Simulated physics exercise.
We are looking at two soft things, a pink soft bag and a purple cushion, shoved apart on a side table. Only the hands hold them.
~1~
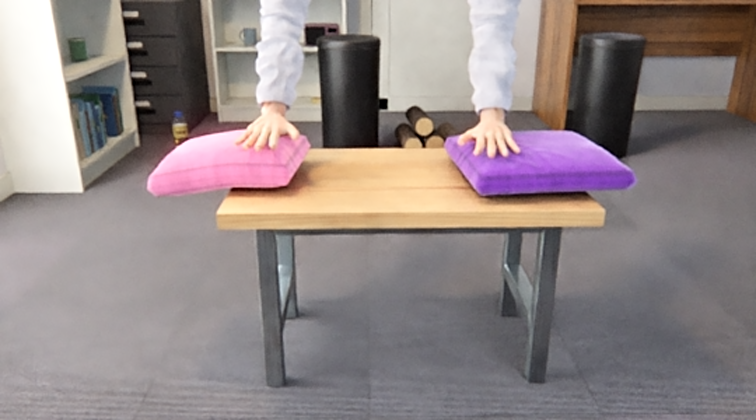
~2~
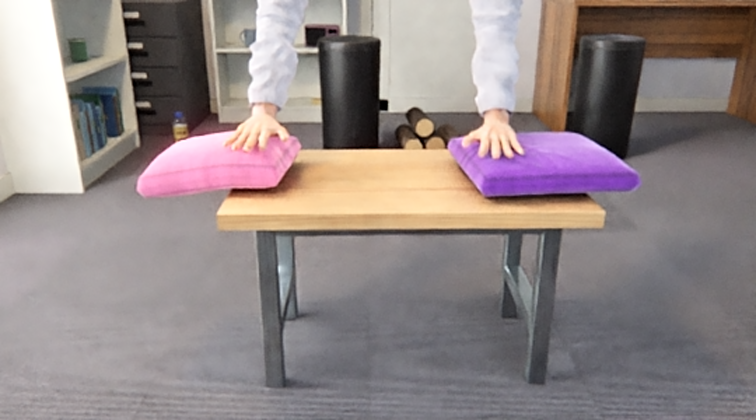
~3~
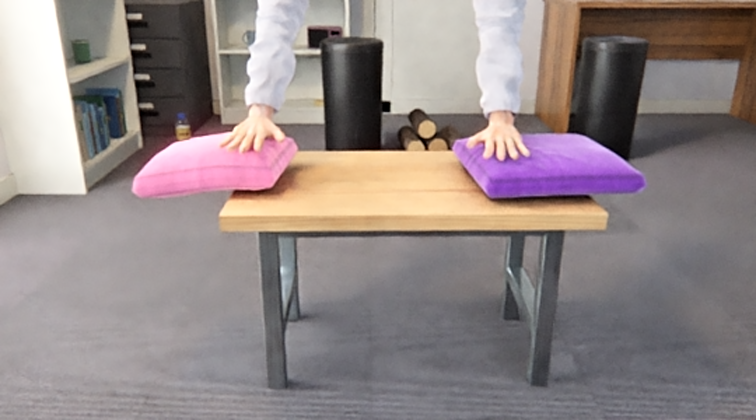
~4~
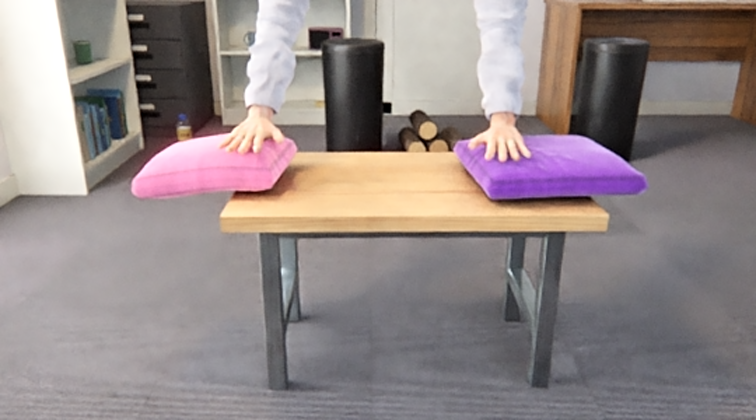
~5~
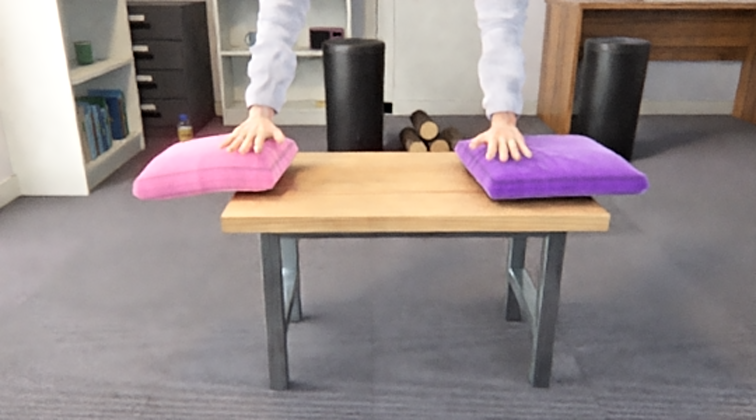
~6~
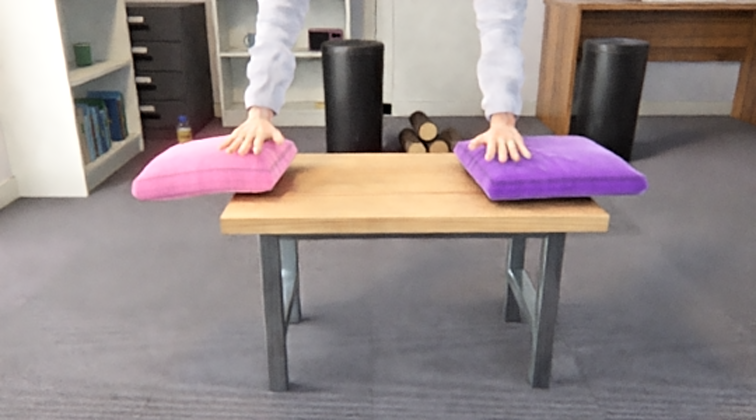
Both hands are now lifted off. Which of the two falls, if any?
The pink soft bag goes down, the purple cushion stays up there.
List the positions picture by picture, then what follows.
The first frame shows soft bag tip (164, 179); cushion tip (614, 170).
The second frame shows soft bag tip (154, 180); cushion tip (619, 171).
The third frame shows soft bag tip (149, 181); cushion tip (624, 173).
The fourth frame shows soft bag tip (149, 182); cushion tip (625, 175).
The fifth frame shows soft bag tip (150, 183); cushion tip (626, 174).
The sixth frame shows soft bag tip (149, 184), well over half past the edge; cushion tip (625, 175), about a third past the edge.
Then, 0.26 s on from there, soft bag tipping outwards near (211, 194); cushion as it was left.
Then, 0.48 s on from there, soft bag on the floor near (204, 314); cushion as it was left.
Then, 0.72 s on from there, soft bag on the floor near (137, 324); cushion as it was left.
In the end, soft bag on the floor near (124, 338); cushion as it was left. The pink soft bag slumps off the end and the purple cushion remains on top.
